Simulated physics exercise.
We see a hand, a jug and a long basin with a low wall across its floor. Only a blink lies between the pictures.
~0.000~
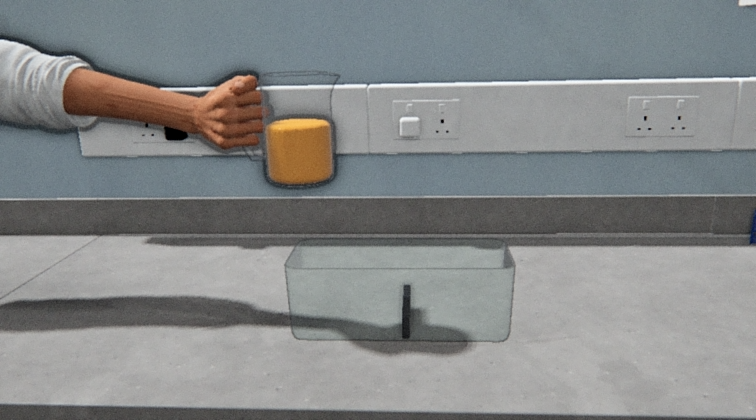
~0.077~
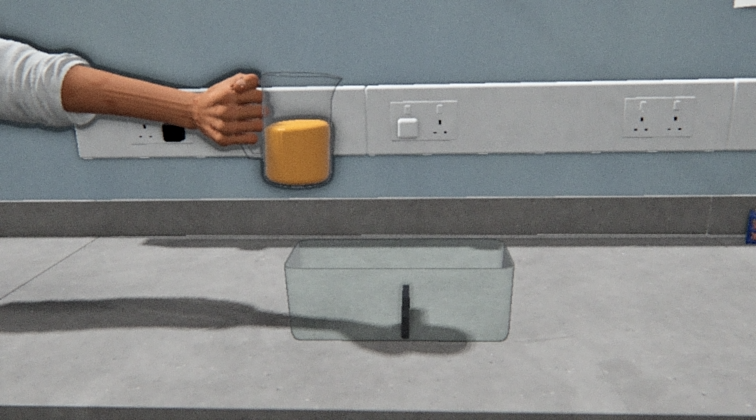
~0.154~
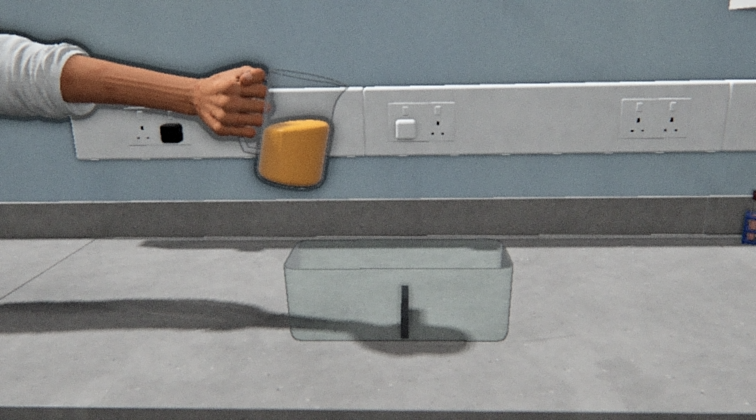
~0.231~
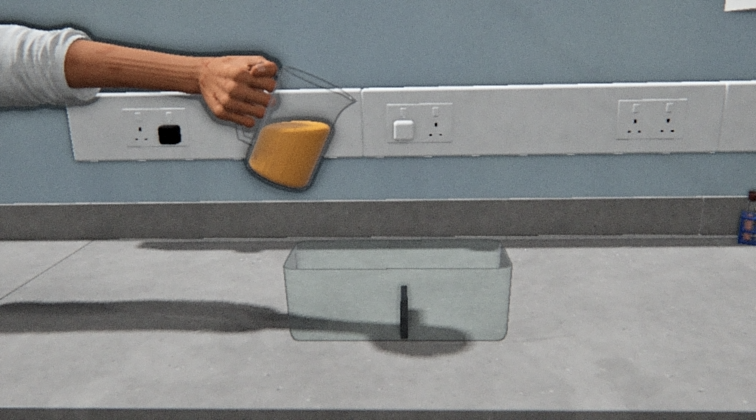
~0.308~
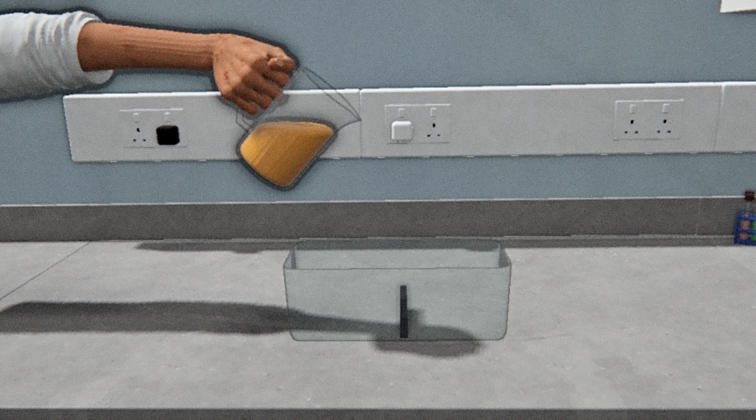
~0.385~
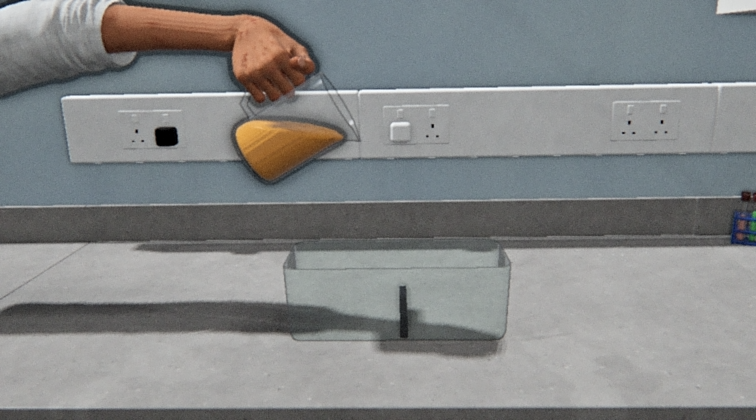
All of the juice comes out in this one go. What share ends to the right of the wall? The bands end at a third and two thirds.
It comes to between a third and two thirds.
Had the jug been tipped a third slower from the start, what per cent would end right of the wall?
It comes to 55 per cent or so.
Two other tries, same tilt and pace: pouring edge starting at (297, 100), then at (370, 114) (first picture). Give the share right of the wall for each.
Near 15 % and 90 %.
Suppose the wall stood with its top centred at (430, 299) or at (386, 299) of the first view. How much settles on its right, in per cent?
Near 5 % and 90 %.
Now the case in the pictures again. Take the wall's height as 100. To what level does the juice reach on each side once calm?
Near 30 on the left, 40 on the right.
A moment on, the jug is tipped right over and 67 per cent is still to pour, 4 is left of the wall and 0 right of it.
Next, the jug is tipped right over and 19 per cent is still to pour, 29 is left of the wall and 28 right of it.
Then the jug is tipped right over and 3 per cent is still to pour, 39 is left of the wall and 51 right of it.
Later the jug is tipped right over and 0 per cent is still to pour, 45 is left of the wall and 53 right of it.
At rest 45 per cent lies left of the wall, 53 right of it and 2 outside.
